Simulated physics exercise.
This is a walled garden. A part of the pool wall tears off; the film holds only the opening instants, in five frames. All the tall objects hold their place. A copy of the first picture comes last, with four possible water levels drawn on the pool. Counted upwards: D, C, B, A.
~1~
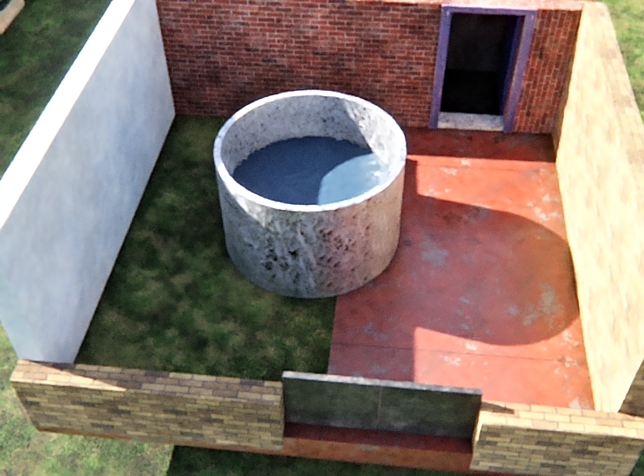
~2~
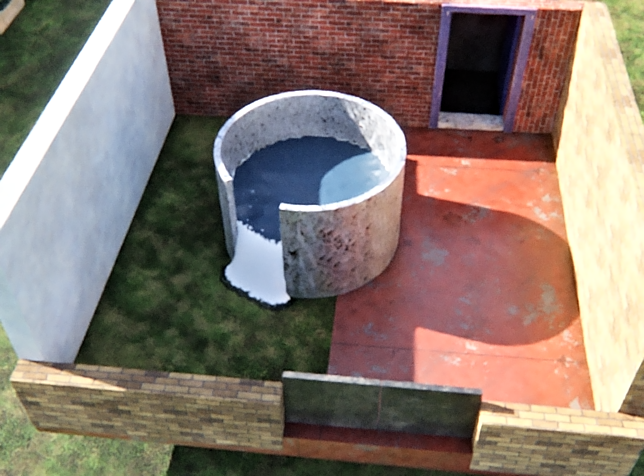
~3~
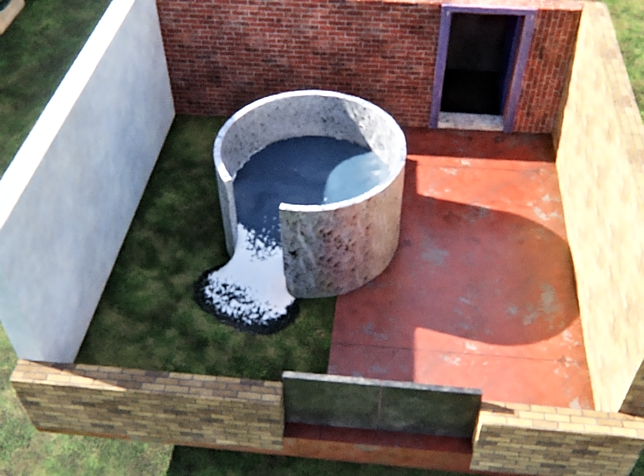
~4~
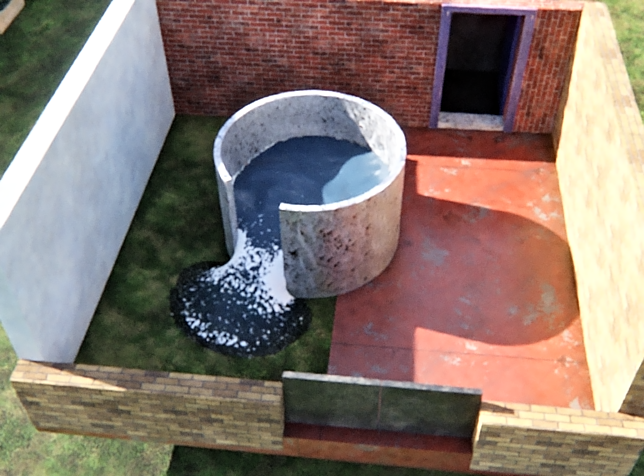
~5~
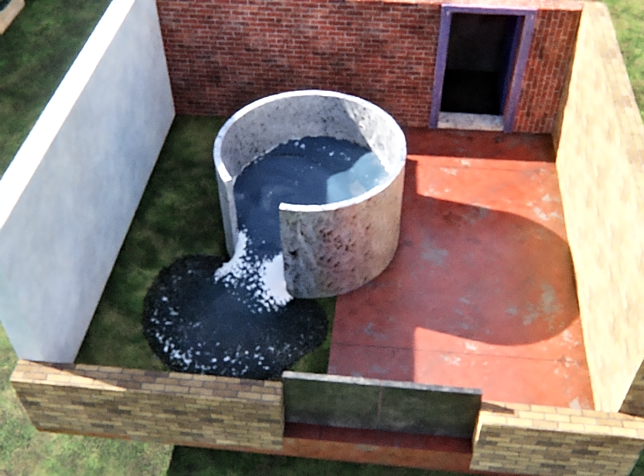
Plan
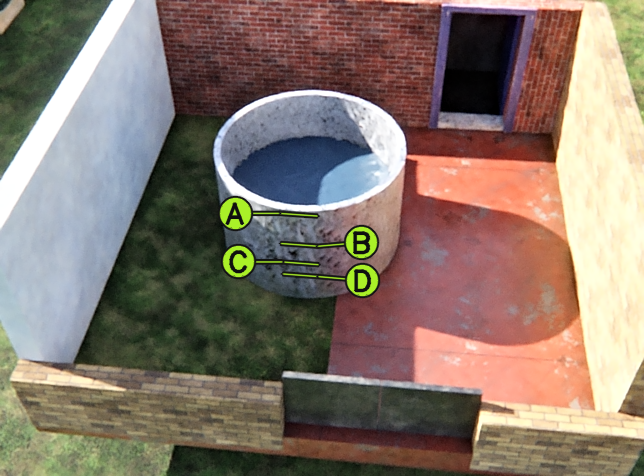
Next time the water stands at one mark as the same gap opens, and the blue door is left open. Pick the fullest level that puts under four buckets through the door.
B.
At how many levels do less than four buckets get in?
Three.
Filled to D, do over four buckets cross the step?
No, that is safe.
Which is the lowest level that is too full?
The answer is A.
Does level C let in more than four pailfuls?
No.
On the marked copy, A at (298, 214); B at (299, 244); C at (300, 263); D at (300, 275); from the bottom up D, C, B, A.
For level A, about 13 bucketfuls get in.
For level B, a splash gets over, under a bucket.
For level C, nothing gets over.
For level D, nothing gets over.
